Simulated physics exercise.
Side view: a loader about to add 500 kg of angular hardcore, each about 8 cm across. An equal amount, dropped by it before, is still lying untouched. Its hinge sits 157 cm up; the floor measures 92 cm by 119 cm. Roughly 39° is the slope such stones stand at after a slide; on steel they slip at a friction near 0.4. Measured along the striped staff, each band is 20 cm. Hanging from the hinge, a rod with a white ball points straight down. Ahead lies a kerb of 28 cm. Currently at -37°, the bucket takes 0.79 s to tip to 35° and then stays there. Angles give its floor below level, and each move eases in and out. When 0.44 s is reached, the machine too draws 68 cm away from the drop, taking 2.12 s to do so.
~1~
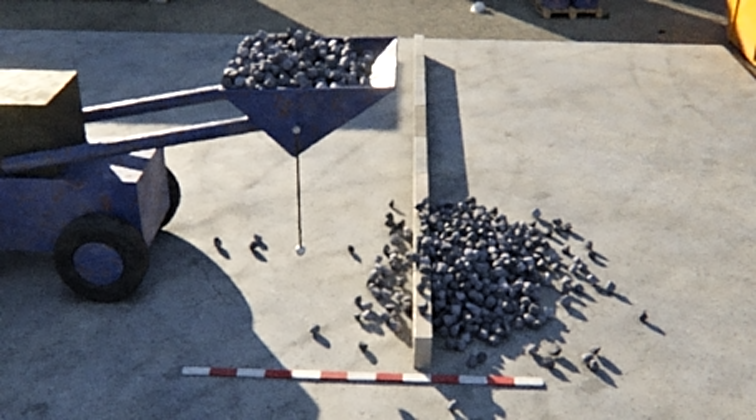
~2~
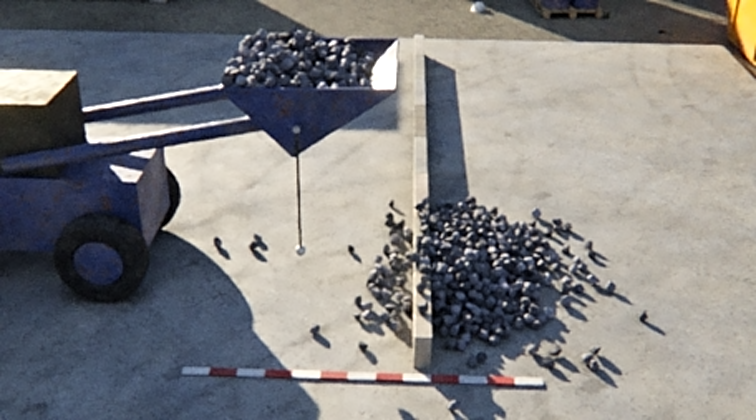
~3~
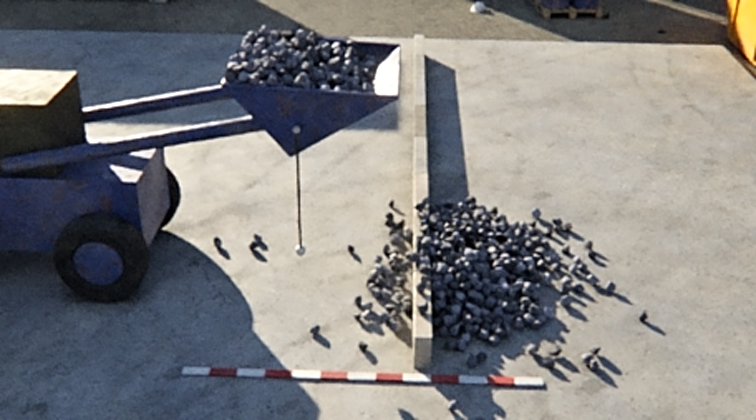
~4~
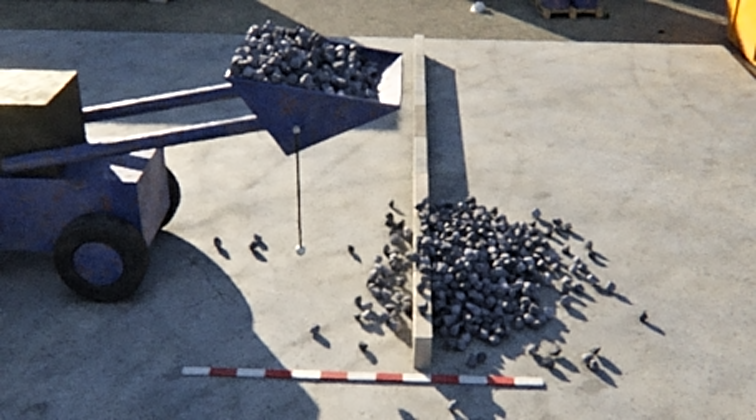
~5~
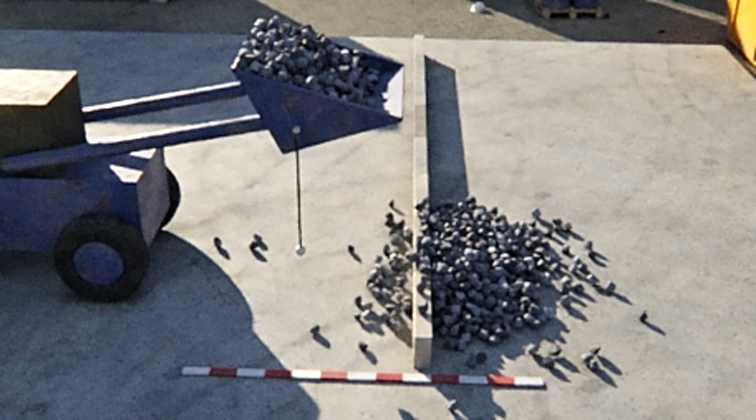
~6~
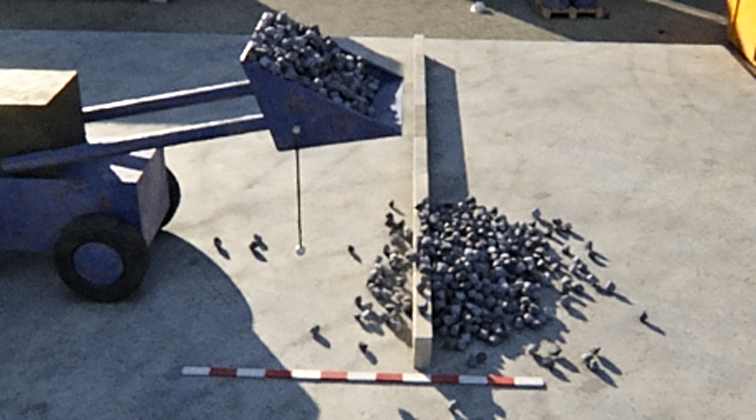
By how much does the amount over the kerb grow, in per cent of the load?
About 13 per cent.
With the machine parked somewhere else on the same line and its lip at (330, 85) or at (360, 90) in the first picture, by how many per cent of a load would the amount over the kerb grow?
Some 0 percent first and 0 percent second.
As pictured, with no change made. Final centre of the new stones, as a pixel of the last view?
Centre: Approx. (386, 254).
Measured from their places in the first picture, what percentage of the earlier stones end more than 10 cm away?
Near 0 per cent, I reckon.
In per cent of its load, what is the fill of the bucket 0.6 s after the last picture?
Roughly 80 parts in a hundred of the load.
Then, 0.3 s after the last picture the floor is at 23°; in per cent of one load, 100 in the bucket, 11 on this side of the kerb, 90 over the kerb; the foremost stones are at (593, 266).
Then, 0.6 s after the last picture the floor is at 35°; in per cent of one load, 82 in the bucket, 28 on this side of the kerb, 90 over the kerb; the foremost stones are at (593, 266).
Then, 2.7 s after the last picture the floor is at 35°; in per cent of one load, 0 in the bucket, 97 on this side of the kerb, 103 over the kerb; the foremost stones are at (593, 266).
Then, 5.5 s after the last picture the floor is at 35°; in per cent of one load, 0 in the bucket, 97 on this side of the kerb, 103 over the kerb; the foremost stones are at (593, 266). Net gain over the kerb, 13.
